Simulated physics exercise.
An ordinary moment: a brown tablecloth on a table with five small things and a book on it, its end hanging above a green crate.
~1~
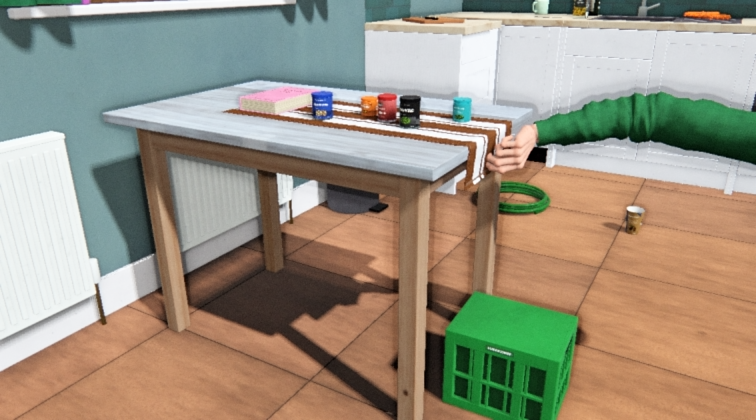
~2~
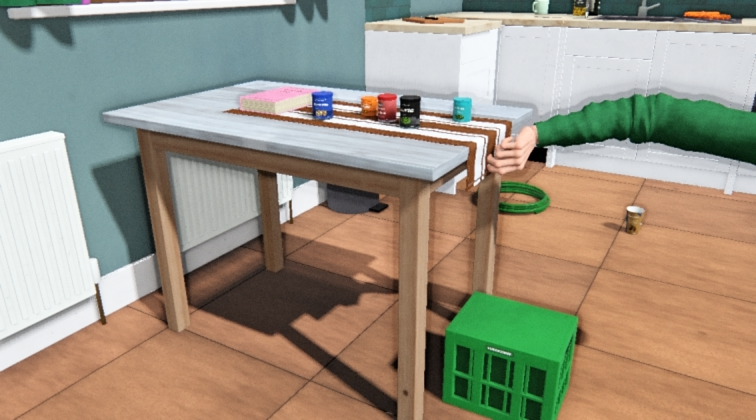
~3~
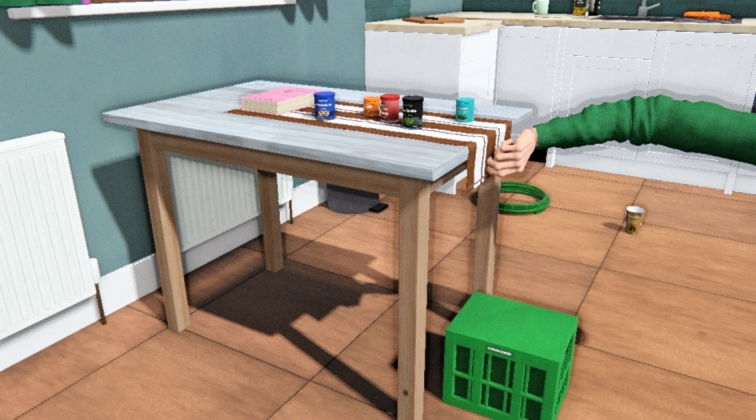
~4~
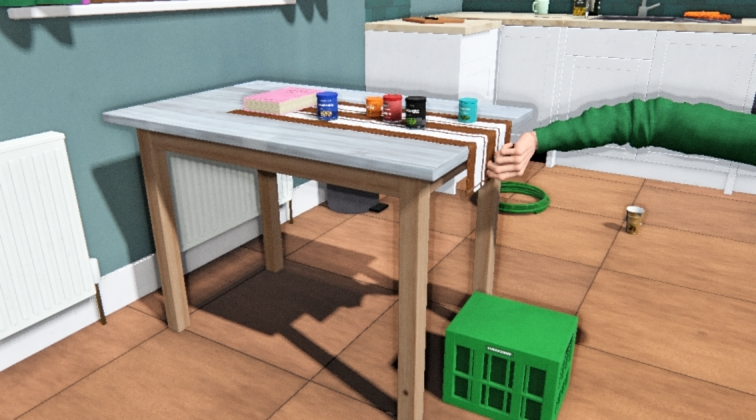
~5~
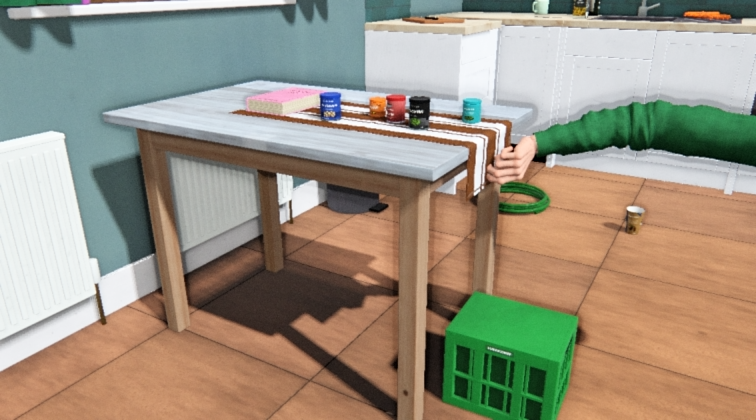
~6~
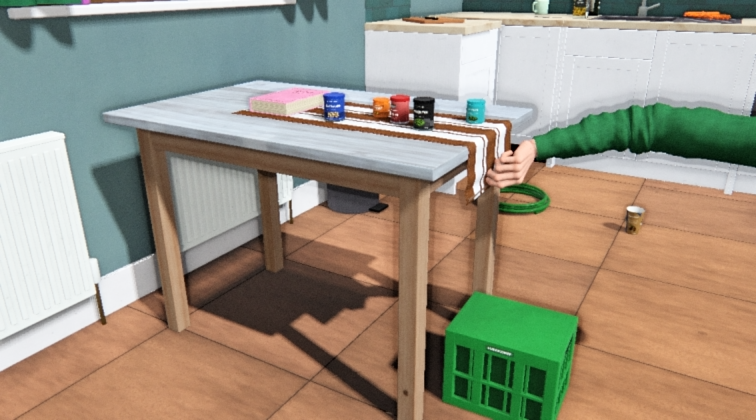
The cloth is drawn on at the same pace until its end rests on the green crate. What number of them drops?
The answer is four.
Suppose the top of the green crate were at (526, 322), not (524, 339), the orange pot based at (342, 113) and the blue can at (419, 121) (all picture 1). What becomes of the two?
The orange pot survives, the blue can is carried off.
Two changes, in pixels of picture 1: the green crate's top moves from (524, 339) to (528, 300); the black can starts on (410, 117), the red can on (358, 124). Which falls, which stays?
The black can falls; the red can survives.
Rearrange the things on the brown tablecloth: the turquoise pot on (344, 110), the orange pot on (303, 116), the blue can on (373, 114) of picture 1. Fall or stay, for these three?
The turquoise pot does not fall; the orange pot survives; the blue can falls.
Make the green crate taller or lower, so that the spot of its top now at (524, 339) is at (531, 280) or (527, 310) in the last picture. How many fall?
Then 2 and 3.
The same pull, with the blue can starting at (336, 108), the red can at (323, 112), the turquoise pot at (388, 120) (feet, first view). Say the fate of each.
The blue can holds on, the red can remains up, the turquoise pot is carried off.
A little later, hem near (486, 254); turquoise pot and black can gone.
Next, hem near (485, 302); turquoise pot, black can and red can gone.
When it is over, hem on the crate; turquoise pot, black can, red can and orange pot gone. Over the edge go four.
